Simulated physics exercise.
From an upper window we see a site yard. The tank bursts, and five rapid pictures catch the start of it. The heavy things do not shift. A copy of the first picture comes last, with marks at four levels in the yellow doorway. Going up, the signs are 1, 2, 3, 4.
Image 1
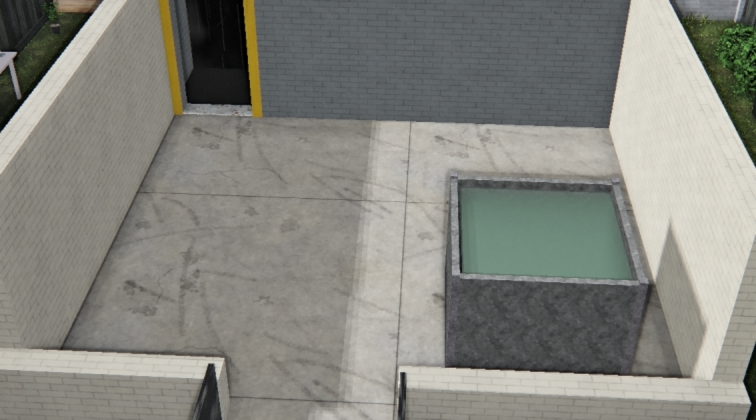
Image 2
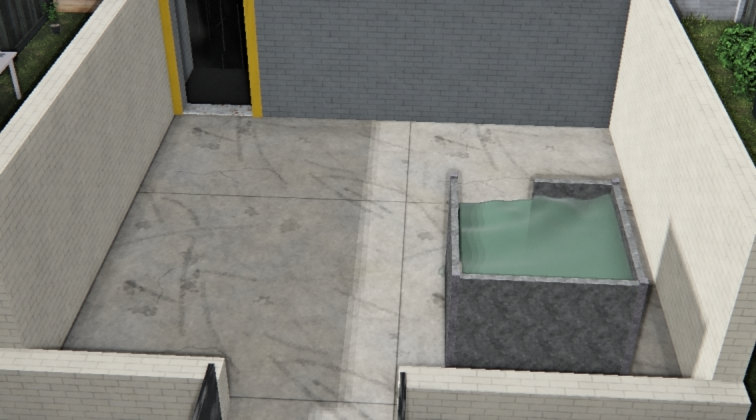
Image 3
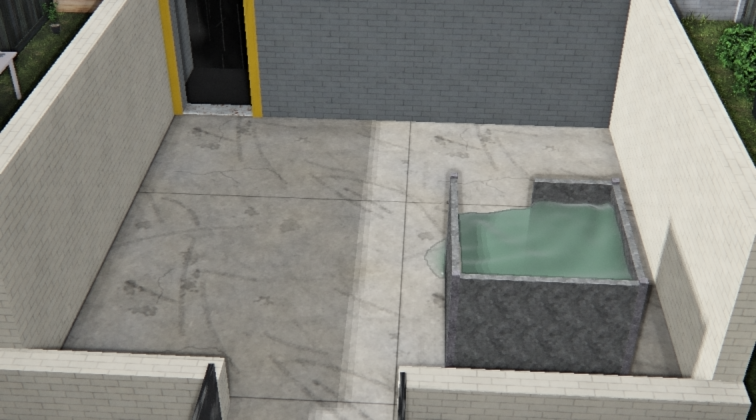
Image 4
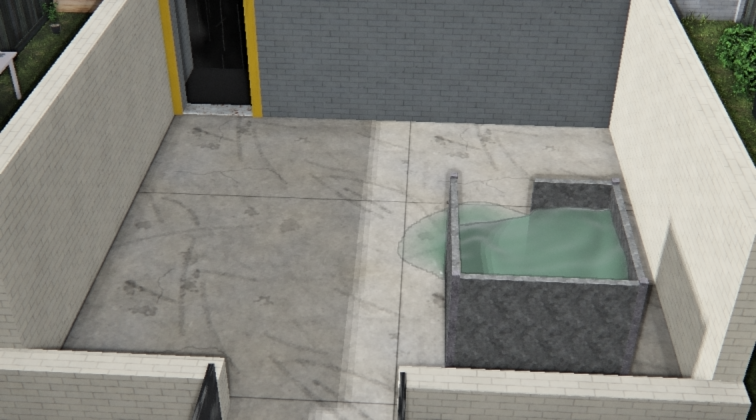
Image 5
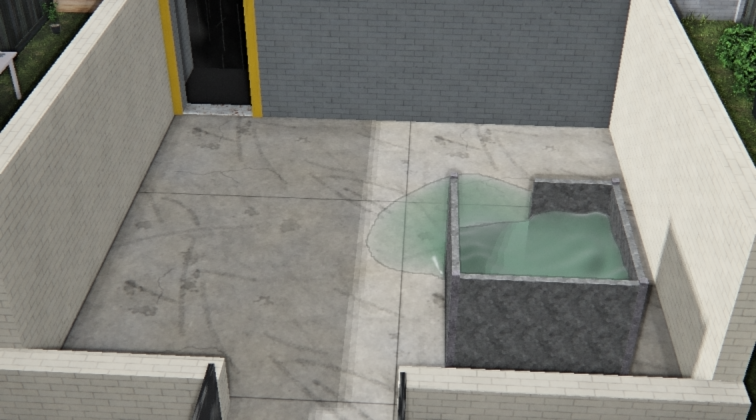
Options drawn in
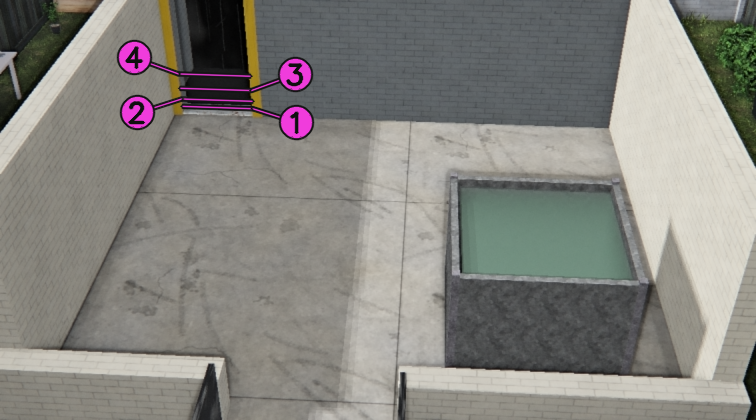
A walled yard of stained concrete, seen from an upper window, has pale brick walls on either side, a grey wall at the back with a yellow-framed dark doorway at left, and an open gateway in front. A dark grey stone tank of still green water stands at right. Part of its back side opens, the water sinks and sloshes, and a thin greenish sheet spreads behind and leftward over the ground while the view stays fixed.
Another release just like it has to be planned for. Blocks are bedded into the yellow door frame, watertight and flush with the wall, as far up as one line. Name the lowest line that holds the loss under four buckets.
It is 2.
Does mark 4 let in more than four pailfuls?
No, that is safe.
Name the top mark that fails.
Here it is mark 1.
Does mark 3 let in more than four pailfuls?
No.
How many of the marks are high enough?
Three.
On the marked copy, 1 at (217, 107); 2 at (216, 100); 3 at (215, 89); 4 at (214, 75); from the bottom up 1, 2, 3, 4.
If 1 is chosen, about 9 bucketfuls get in.
If 2 is chosen, a bucket or two gets in.
If 3 is chosen, nothing gets over.
If 4 is chosen, nothing gets over.
